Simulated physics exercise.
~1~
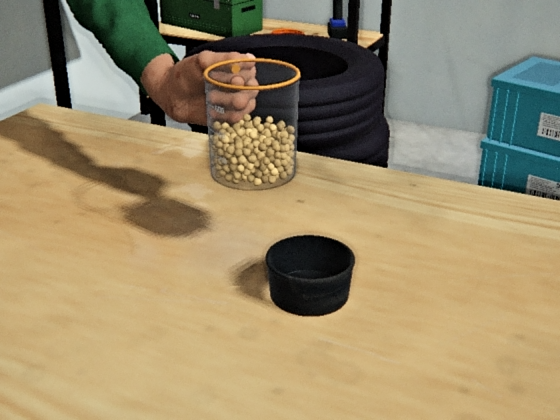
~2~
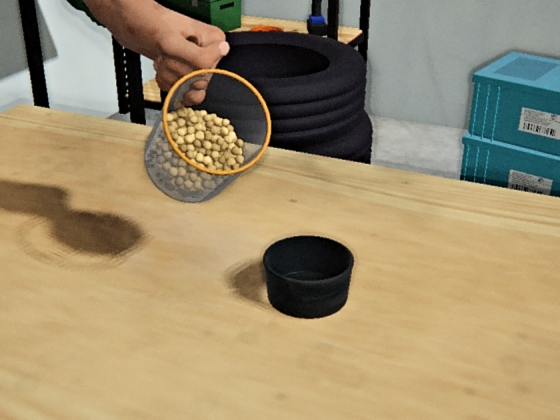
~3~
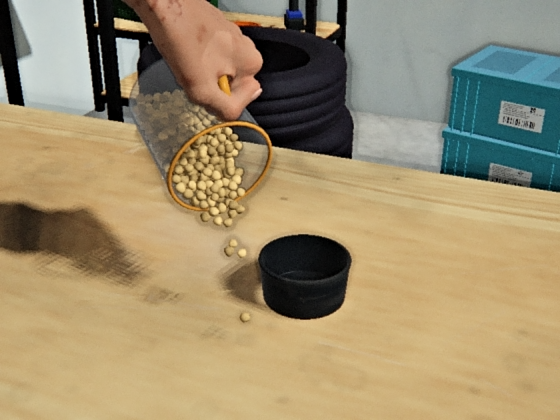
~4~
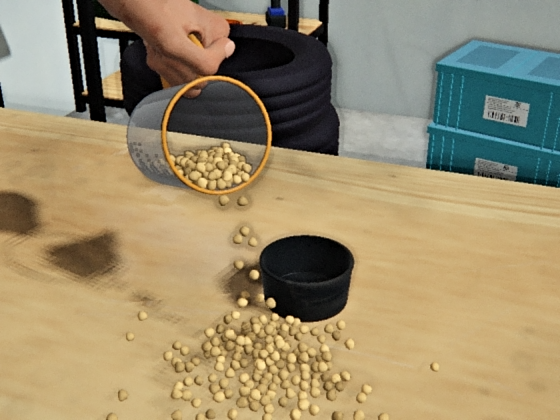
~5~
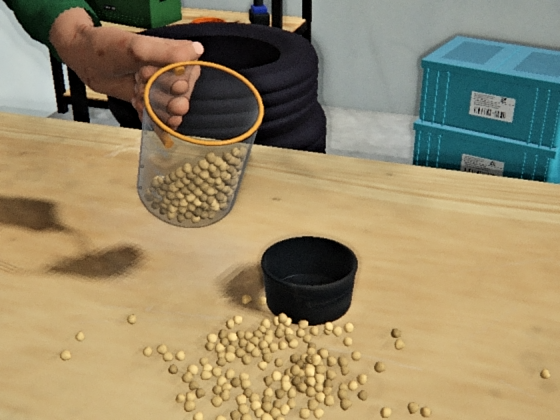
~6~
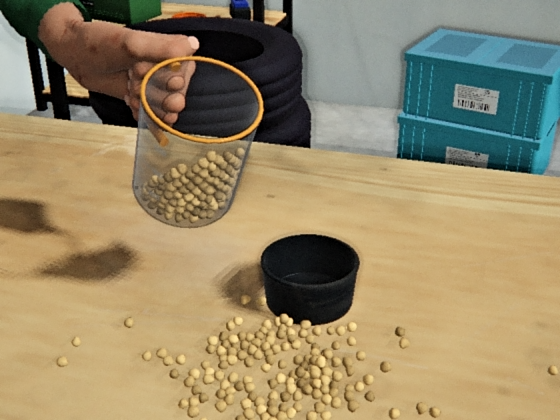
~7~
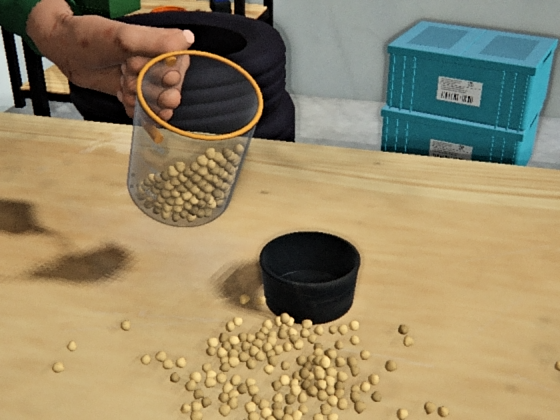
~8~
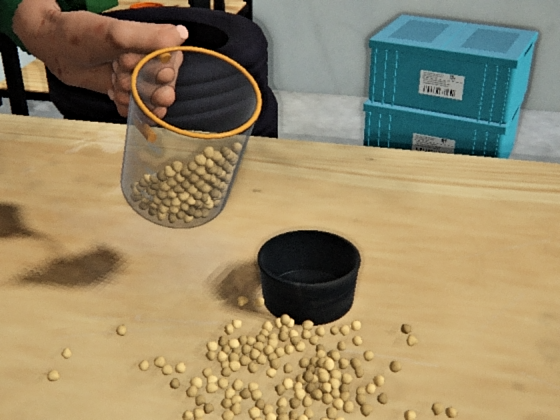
We see a hand tilt a clear, orange-rimmed jug of chickpeas on its side above a wooden table, spilling many in front of a small black dish. The hand then turns the jug partly back, and it stays leaning, still holding chickpeas, while the dish remains empty.
